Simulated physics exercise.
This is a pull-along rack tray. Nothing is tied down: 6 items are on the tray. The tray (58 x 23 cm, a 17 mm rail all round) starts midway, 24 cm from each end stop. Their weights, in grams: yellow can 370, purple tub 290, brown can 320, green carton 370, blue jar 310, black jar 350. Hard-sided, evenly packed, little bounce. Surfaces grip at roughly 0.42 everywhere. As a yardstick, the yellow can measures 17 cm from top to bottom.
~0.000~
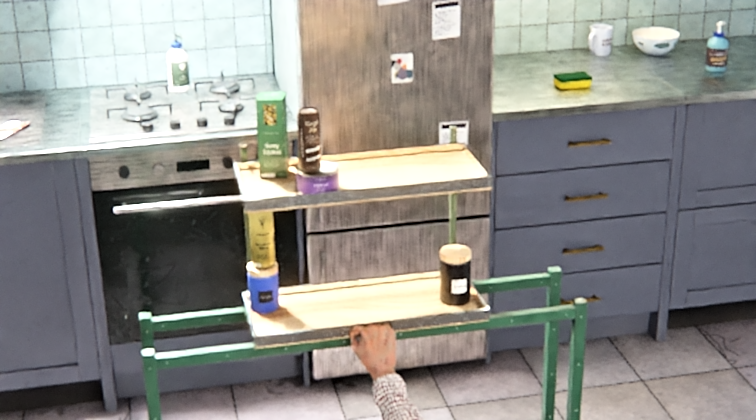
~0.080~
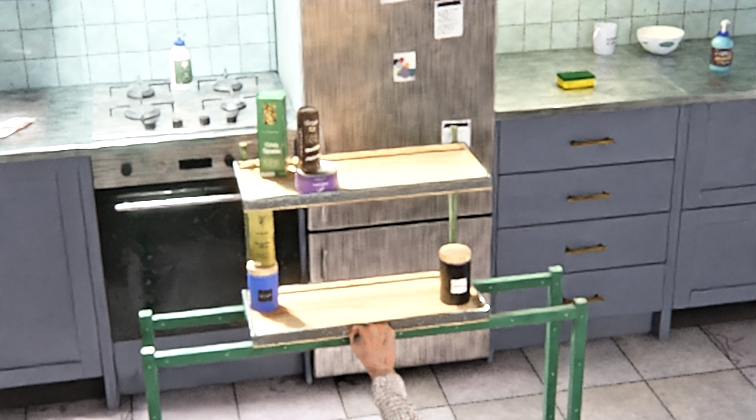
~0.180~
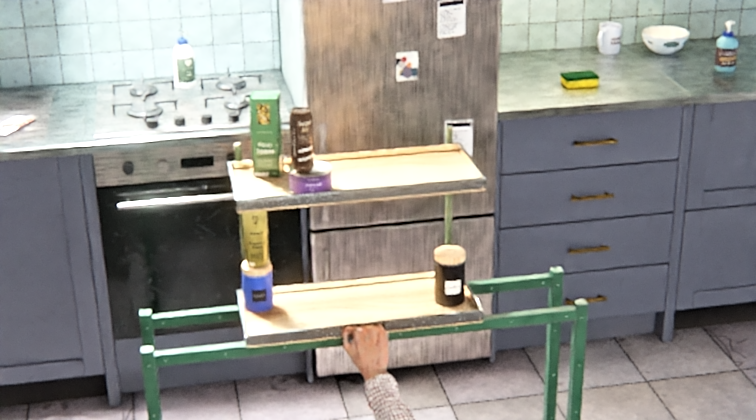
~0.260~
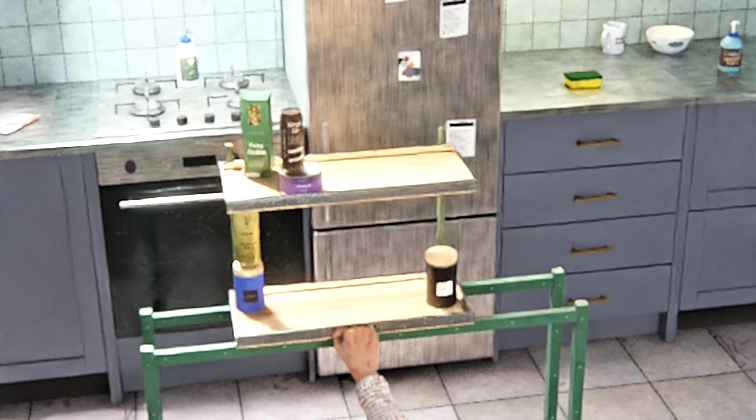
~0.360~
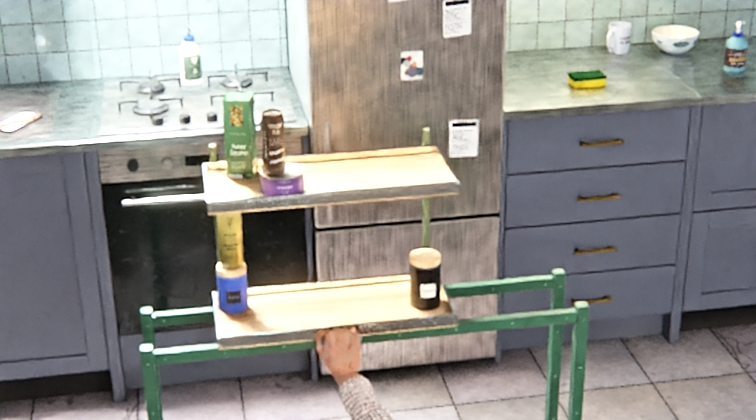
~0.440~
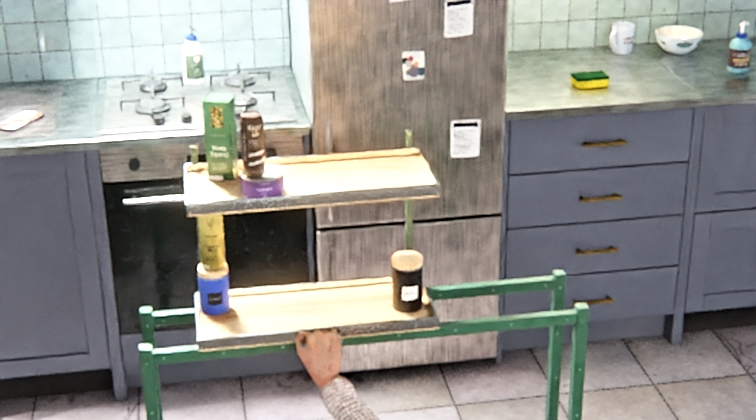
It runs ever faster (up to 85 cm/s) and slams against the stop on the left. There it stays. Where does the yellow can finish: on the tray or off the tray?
The yellow can comes off the tray.
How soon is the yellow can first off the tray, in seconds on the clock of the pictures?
Near 0.7 s.
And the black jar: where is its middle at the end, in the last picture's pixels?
Near (333, 288).
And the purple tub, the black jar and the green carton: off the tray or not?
The purple tub ends on the tray; the black jar is still on the tray; the green carton finishes off the tray.
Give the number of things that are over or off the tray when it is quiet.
That comes to 3.
Around 0.74 s, tray moved 24 cm left; yellow can now off the tray; brown can at 16° to upright; green carton at 15° to upright.
Around 1.04 s, tray moved 24 cm left; brown can and green carton now off the tray; black jar shifted 8 cm; purple tub shifted 6 cm.
Around 1.34 s, tray moved 24 cm left; black jar shifted 8 cm; purple tub shifted 6 cm.
Finally (1.6 s), off the tray, yellow can, brown can and green carton; not toppled but over 5 cm from the start, purple tub and black jar; the last one still in place (within 5 cm).
